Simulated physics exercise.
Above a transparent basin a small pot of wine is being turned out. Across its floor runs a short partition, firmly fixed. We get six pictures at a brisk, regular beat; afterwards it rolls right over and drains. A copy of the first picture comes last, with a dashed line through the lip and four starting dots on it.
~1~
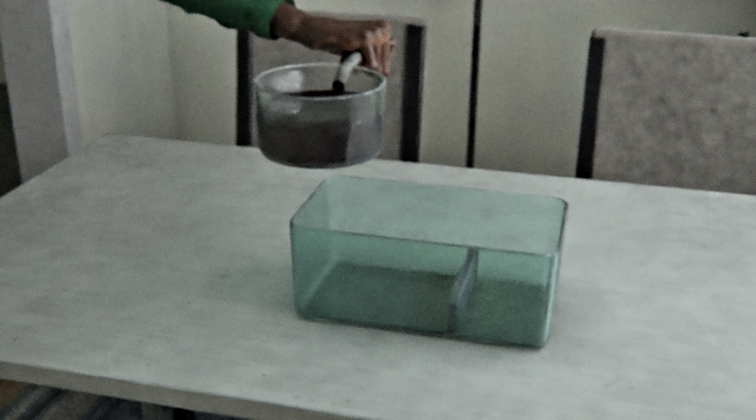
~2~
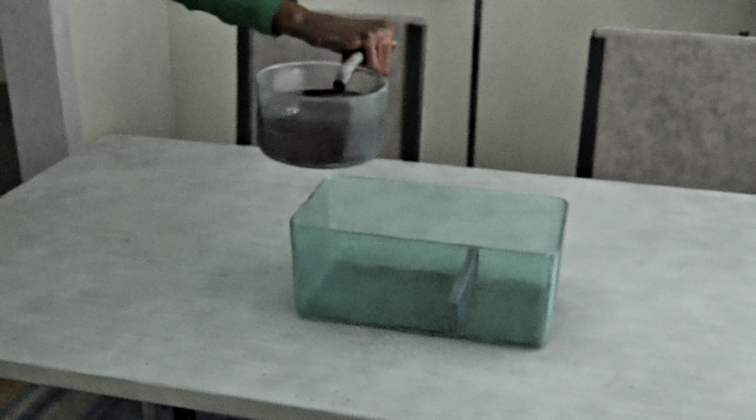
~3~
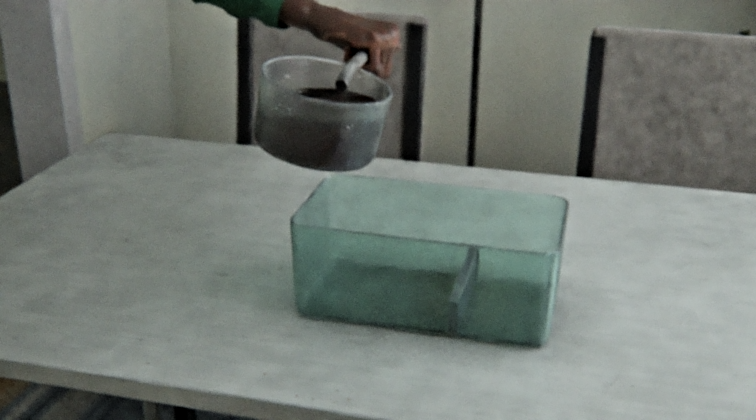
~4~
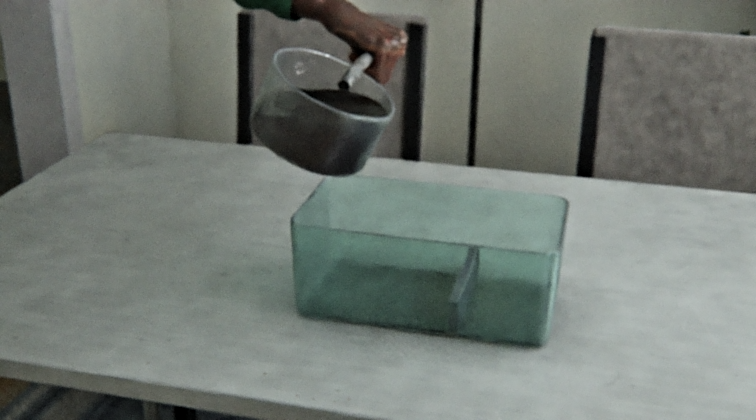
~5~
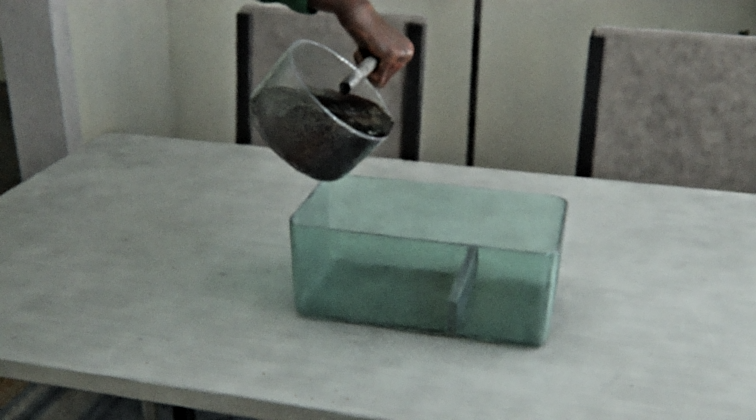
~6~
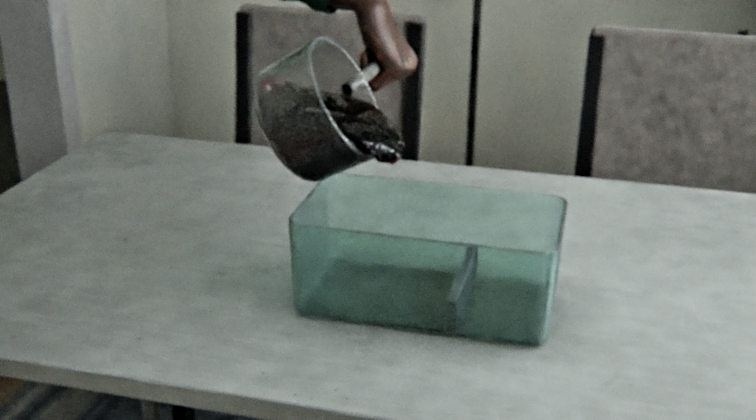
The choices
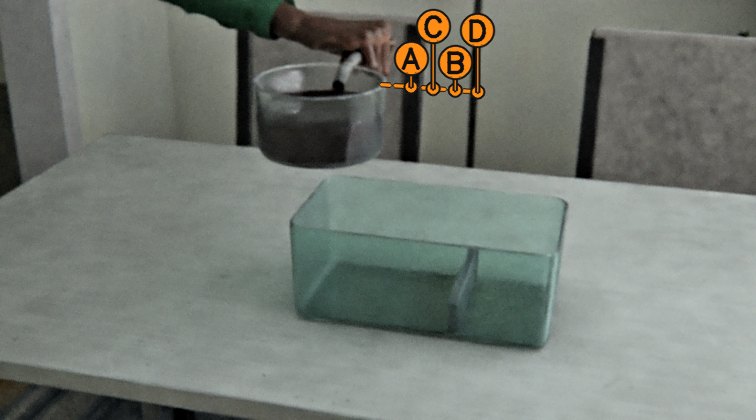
Small clear pot tilting rightward in a person's hand above a transparent, partitioned basin, its dark contents then edging over the lip.
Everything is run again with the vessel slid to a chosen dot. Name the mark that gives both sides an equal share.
I would pick dot B.
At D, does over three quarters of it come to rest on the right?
No.
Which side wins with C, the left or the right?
More ends on the left.
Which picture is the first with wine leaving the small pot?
In picture 5.
On the marked copy, A at (411, 86); B at (455, 90); C at (433, 88); D at (477, 92).
With A, about 80 % ends left of the wall and 14 % right of it; 6 % is lost outside.
With B, about 51 % ends left of the wall and 44 % right of it; 5 % is lost outside.
With C, about 71 % ends left of the wall and 26 % right of it; 3 % is lost outside.
With D, about 26 % ends left of the wall and 63 % right of it; 11 % is lost outside.
